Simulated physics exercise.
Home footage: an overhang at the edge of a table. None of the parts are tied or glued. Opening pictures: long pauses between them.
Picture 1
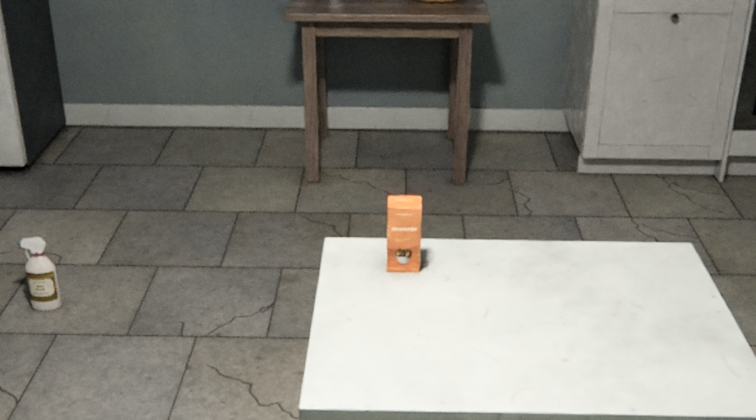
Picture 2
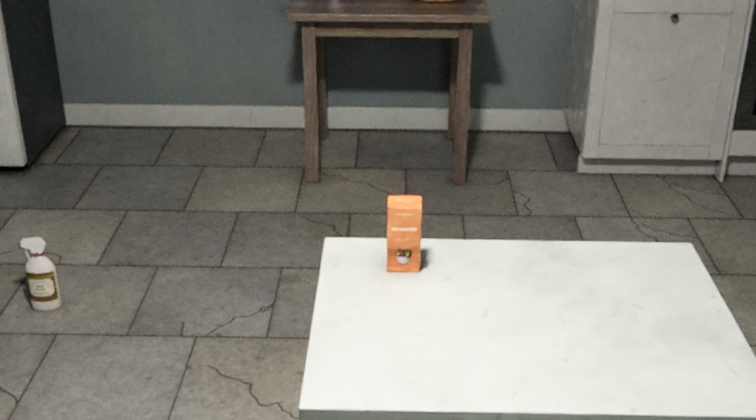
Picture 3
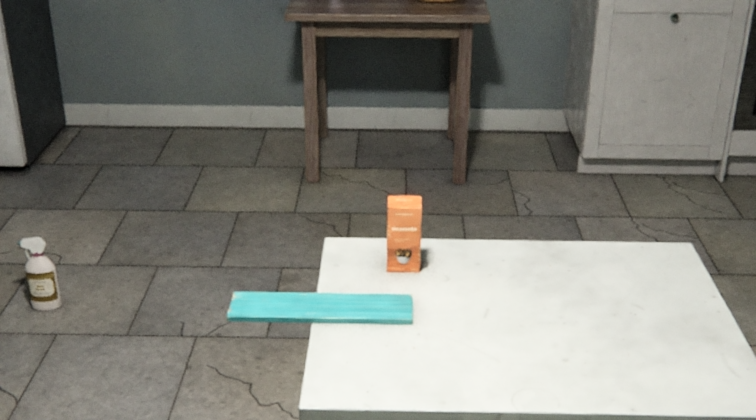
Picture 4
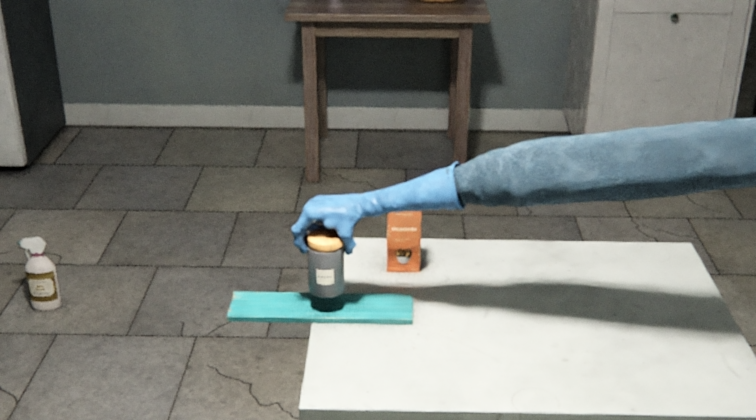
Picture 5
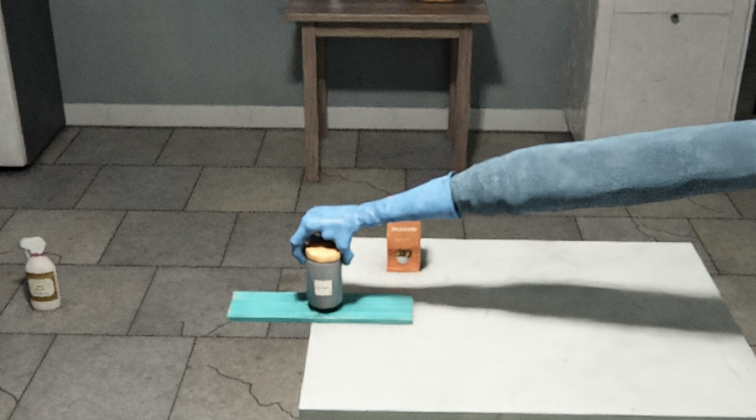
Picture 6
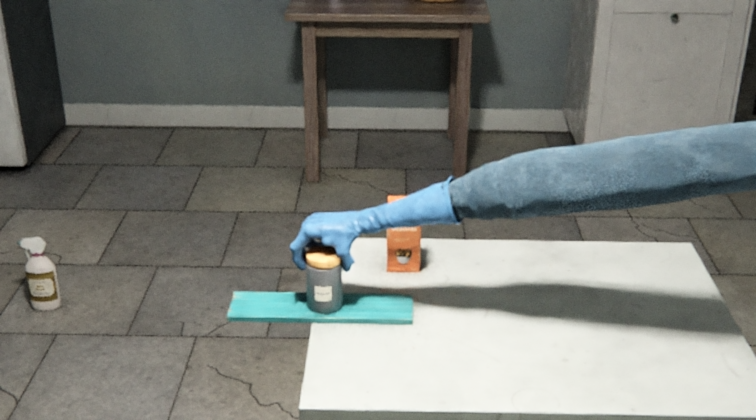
Gloved hand lowering a grey jar onto a turquoise plank overhanging the left edge of a white table, beside an orange packet.
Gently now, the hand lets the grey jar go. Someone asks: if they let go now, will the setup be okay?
I expect it to remain in place.
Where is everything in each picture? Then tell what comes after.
In the first frame, the last thing is not in view yet.
In the second frame, the last thing is not in view yet.
In the third frame, the last thing is not in view yet; turquoise plank (321, 308).
In the fourth frame, coming down; grey jar (326, 263); turquoise plank (321, 308).
In the fifth frame, coming down; grey jar (324, 273); turquoise plank (321, 308).
In the sixth frame, in place under the hand; grey jar (324, 279); turquoise plank (321, 308).
Then, 0.40 s past the last view, nothing moves.
Then, 0.80 s past the last view, grey jar resting near (324, 279).
Finally, all 3 still in place. Final places as the last picture's camera would see them, grey jar near (324, 279). The plank holds.
